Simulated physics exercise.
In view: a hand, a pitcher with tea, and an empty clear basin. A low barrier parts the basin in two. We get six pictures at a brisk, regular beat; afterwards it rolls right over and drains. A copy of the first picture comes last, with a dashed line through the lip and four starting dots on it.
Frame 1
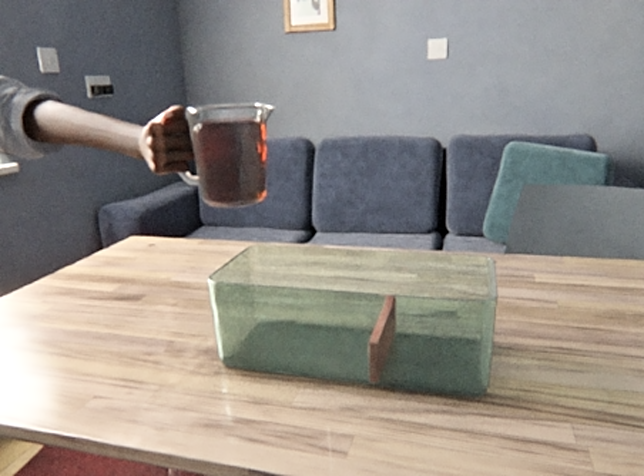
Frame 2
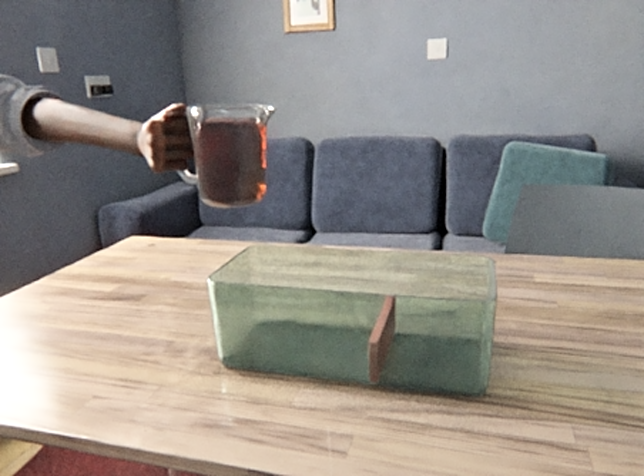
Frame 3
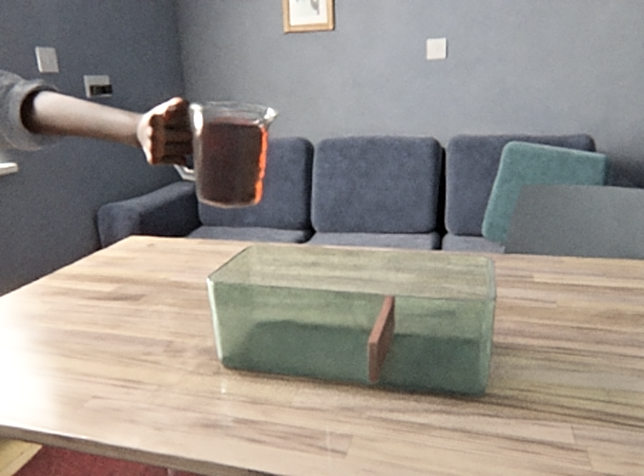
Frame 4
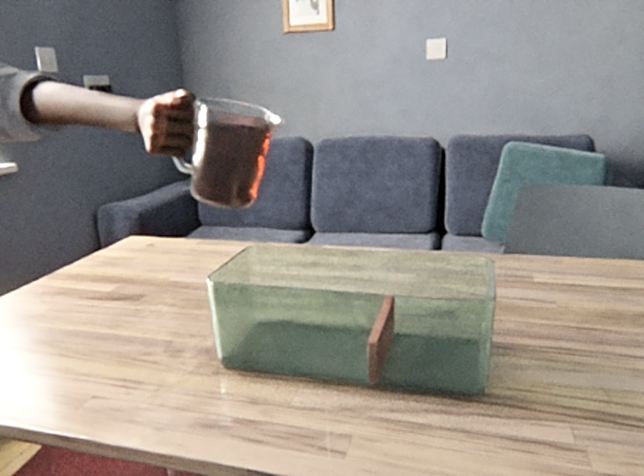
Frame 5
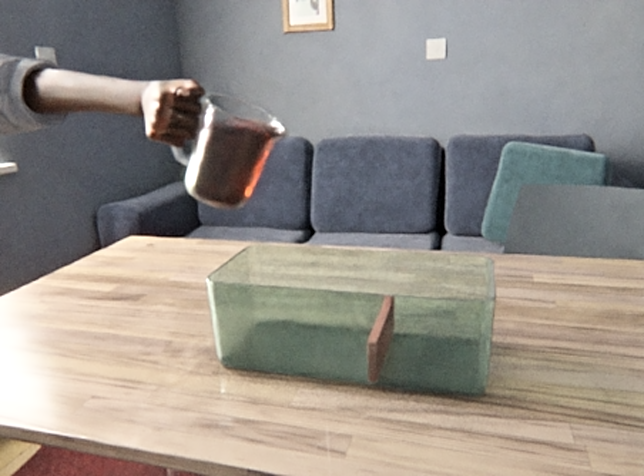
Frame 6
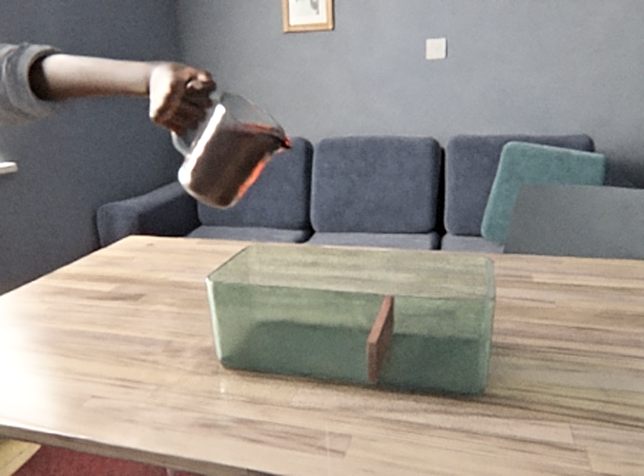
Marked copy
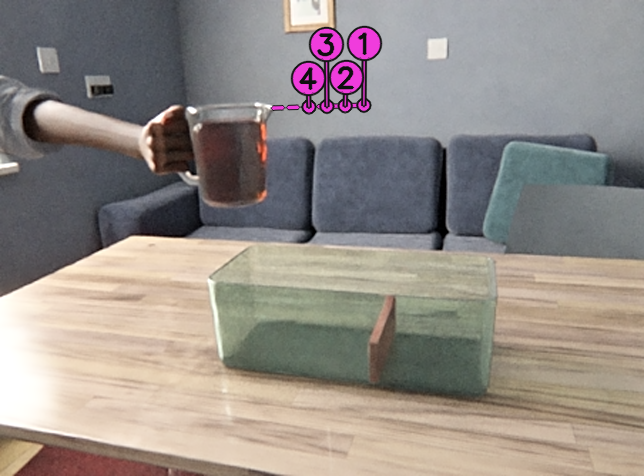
A hand tilts a glass pitcher of tea rightward above a clear, divided basin.
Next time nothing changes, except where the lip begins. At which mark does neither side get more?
Spot 3 does it best.
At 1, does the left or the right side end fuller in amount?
The right side.
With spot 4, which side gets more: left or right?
The left side.
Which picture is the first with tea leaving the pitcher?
Picture 6.
On the marked copy, 1 at (363, 105); 2 at (345, 105); 3 at (326, 106); 4 at (308, 106).
For spot 1, about 5 % ends left of the wall and 92 % right of it; 3 % is lost outside.
For spot 2, about 12 % ends left of the wall and 87 % right of it.
For spot 3, about 49 % ends left of the wall and 50 % right of it.
For spot 4, about 84 % ends left of the wall and 12 % right of it; 4 % is lost outside.
